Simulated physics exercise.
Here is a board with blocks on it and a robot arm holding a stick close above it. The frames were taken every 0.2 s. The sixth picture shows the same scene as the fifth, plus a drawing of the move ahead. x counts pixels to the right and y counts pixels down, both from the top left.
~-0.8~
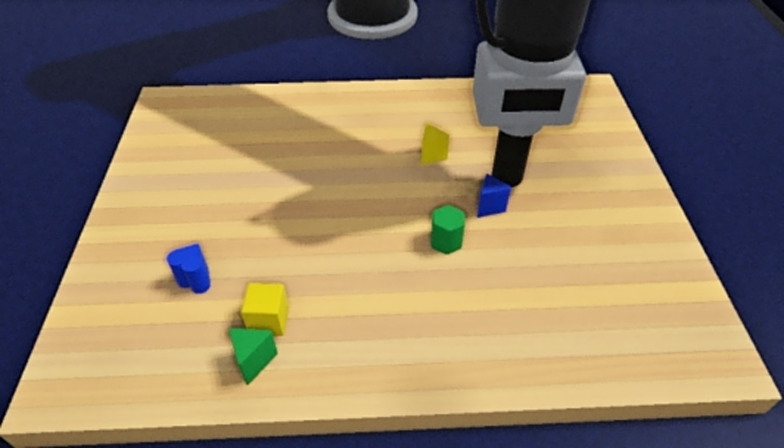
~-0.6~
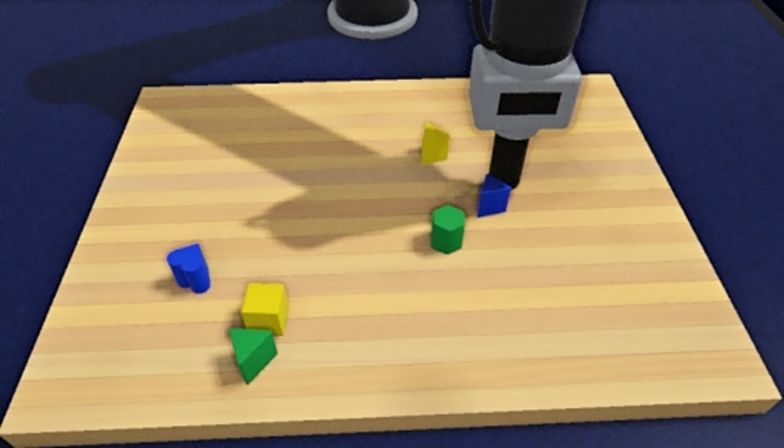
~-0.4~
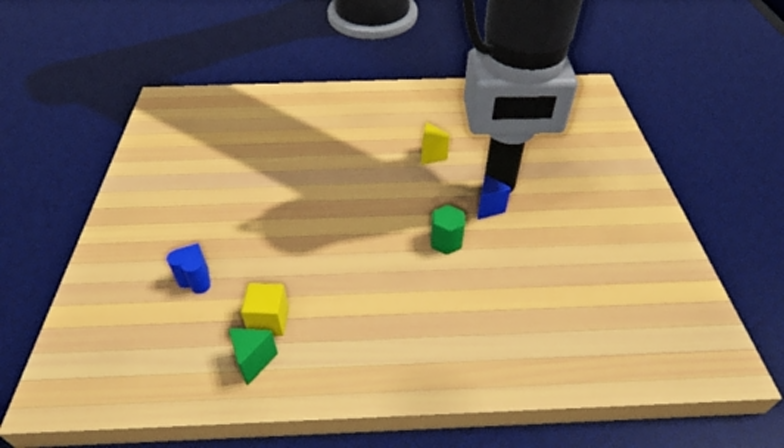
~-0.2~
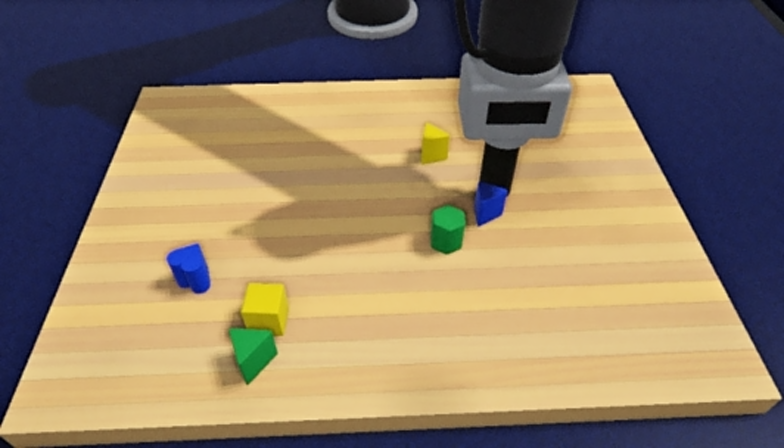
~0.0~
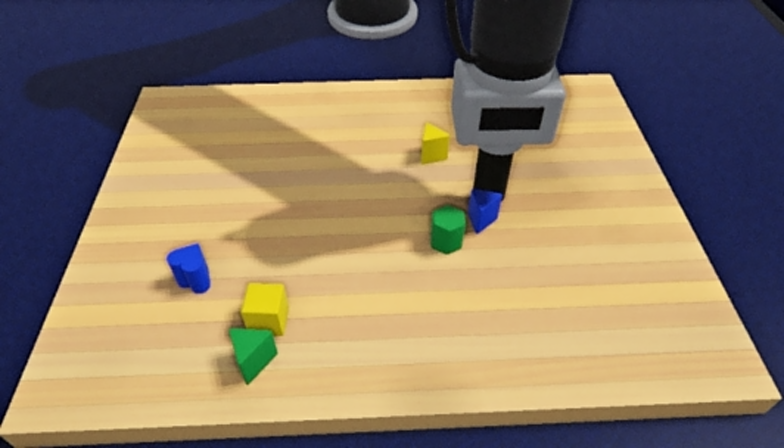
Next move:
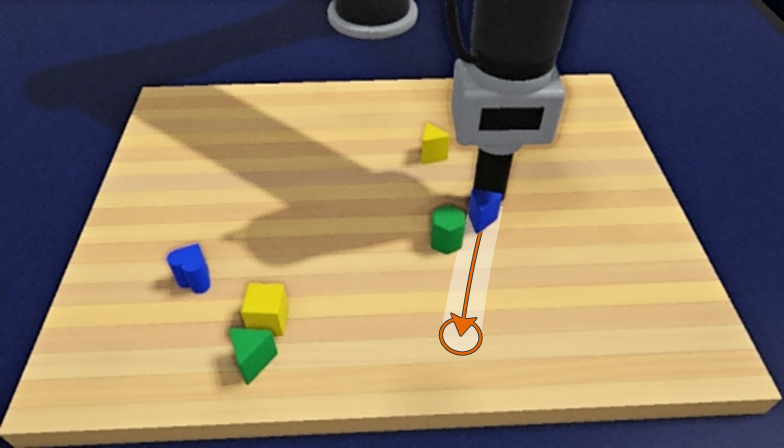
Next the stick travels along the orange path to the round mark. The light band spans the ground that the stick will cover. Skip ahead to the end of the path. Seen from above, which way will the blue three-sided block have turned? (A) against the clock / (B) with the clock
The correct letter is B.
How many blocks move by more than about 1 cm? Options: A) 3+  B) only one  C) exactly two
B - only one.
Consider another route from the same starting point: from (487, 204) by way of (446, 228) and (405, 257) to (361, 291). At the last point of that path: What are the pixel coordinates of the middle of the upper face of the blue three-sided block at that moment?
I expect it at (473, 218).
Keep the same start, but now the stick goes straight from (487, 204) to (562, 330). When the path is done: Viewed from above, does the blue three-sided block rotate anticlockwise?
In short: No.
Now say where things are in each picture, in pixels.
The first picture shows stick tip at (507, 178); block tops, green hexagonal block at (449, 217); blue three-sided block at (493, 184).
The second picture shows stick at (503, 182); blocks unchanged.
The third picture shows stick at (499, 186); blue three-sided block at (493, 185).
The fourth picture shows stick at (494, 190); blue three-sided block at (490, 191).
The fifth picture shows stick at (485, 197); green hexagonal block at (449, 217); blue three-sided block at (485, 197).
Path on the board, in a line from (487, 204) to (461, 336).
On the path given first. One third of the way, stick at (479, 235); blue three-sided block at (471, 237), turned 25° clockwise.
Two thirds of the way, stick at (470, 278); green hexagonal block at (446, 218), turned 10° clockwise; blue three-sided block at (459, 283), turned 25° clockwise.
At the end, stick at (462, 329); green hexagonal block at (446, 218), turned 10° clockwise; blue three-sided block at (443, 335), turned 40° clockwise.
